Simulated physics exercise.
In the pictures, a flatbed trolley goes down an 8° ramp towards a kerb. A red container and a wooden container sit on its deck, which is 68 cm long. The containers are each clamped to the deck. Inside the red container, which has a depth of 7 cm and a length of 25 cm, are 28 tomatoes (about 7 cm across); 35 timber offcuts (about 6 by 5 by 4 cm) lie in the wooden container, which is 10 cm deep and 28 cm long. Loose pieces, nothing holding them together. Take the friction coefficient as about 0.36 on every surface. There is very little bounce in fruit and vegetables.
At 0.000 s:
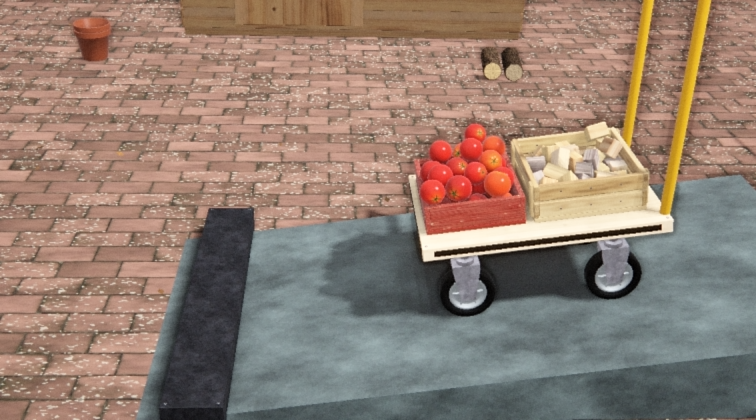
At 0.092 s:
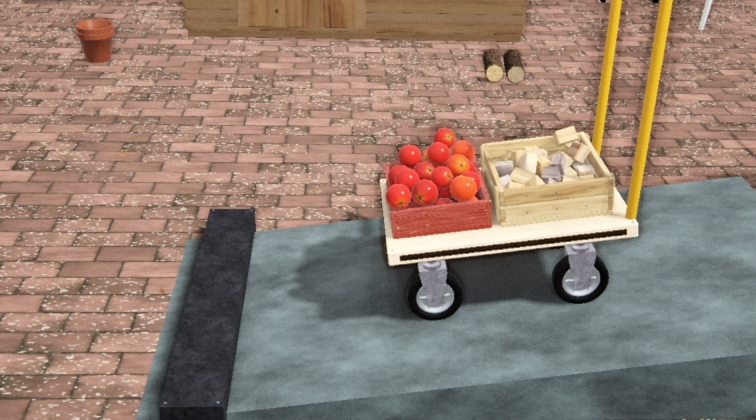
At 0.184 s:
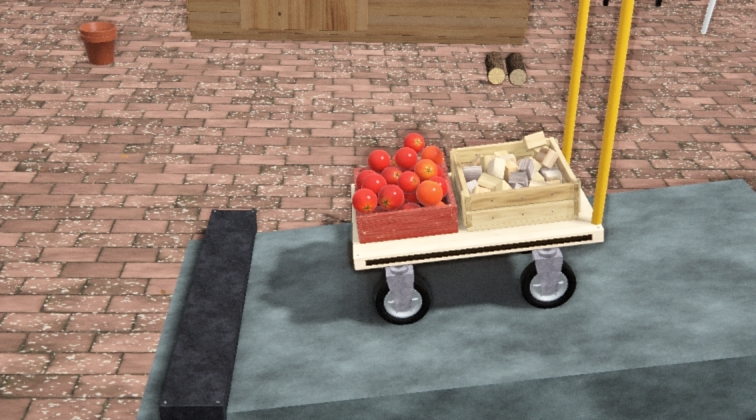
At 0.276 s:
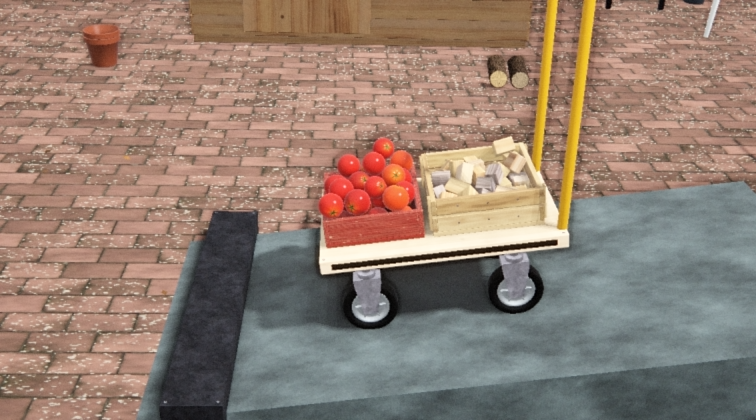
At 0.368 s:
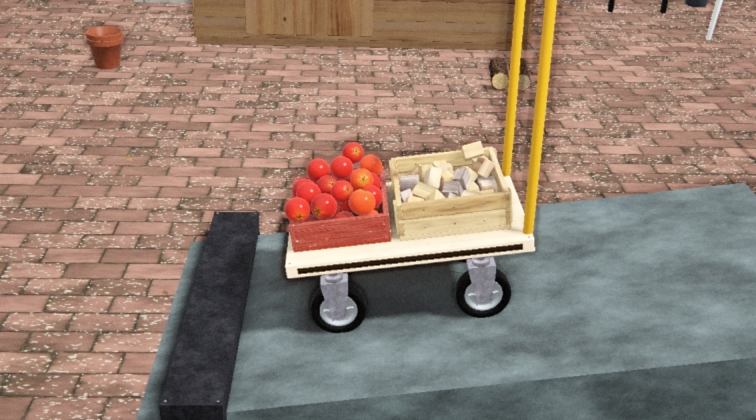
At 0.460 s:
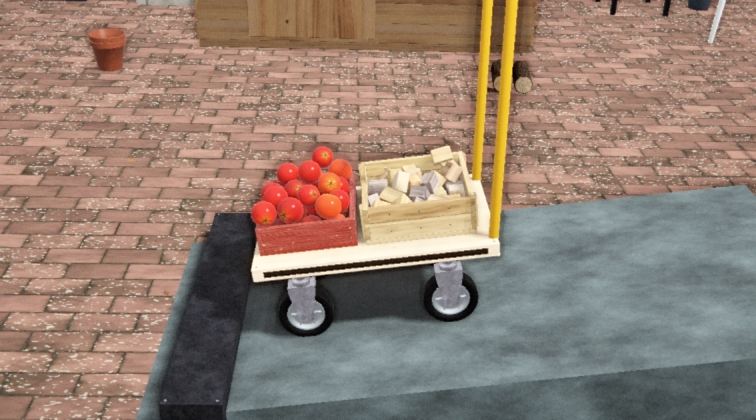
Flatbed trolley with yellow uprights rolling leftward down a grey ramp, carrying a red crate of tomatoes and a wooden crate of offcuts.
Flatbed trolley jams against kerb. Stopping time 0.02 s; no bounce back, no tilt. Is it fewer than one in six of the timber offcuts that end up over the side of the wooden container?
Too little falls out to reach a sixth.
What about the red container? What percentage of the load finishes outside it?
The red container loses 35 percent of its load.
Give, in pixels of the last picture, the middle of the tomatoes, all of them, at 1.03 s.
I'd put the middle close to (234, 217).
After 0.58 s, impact.
After 0.68 s, 3 of 28 out of the red container and 0 of 35 out of the wooden container.
After 0.80 s, 6 of 28 out of the red container and 0 of 35 out of the wooden container.
After 1.03 s, 9 of 28 out of the red container and 0 of 35 out of the wooden container.
When it is over (at 1.53 s), 10 of 28 out of the red container and 0 of 35 out of the wooden container. Asked share, 0 of 35, 0 per cent.
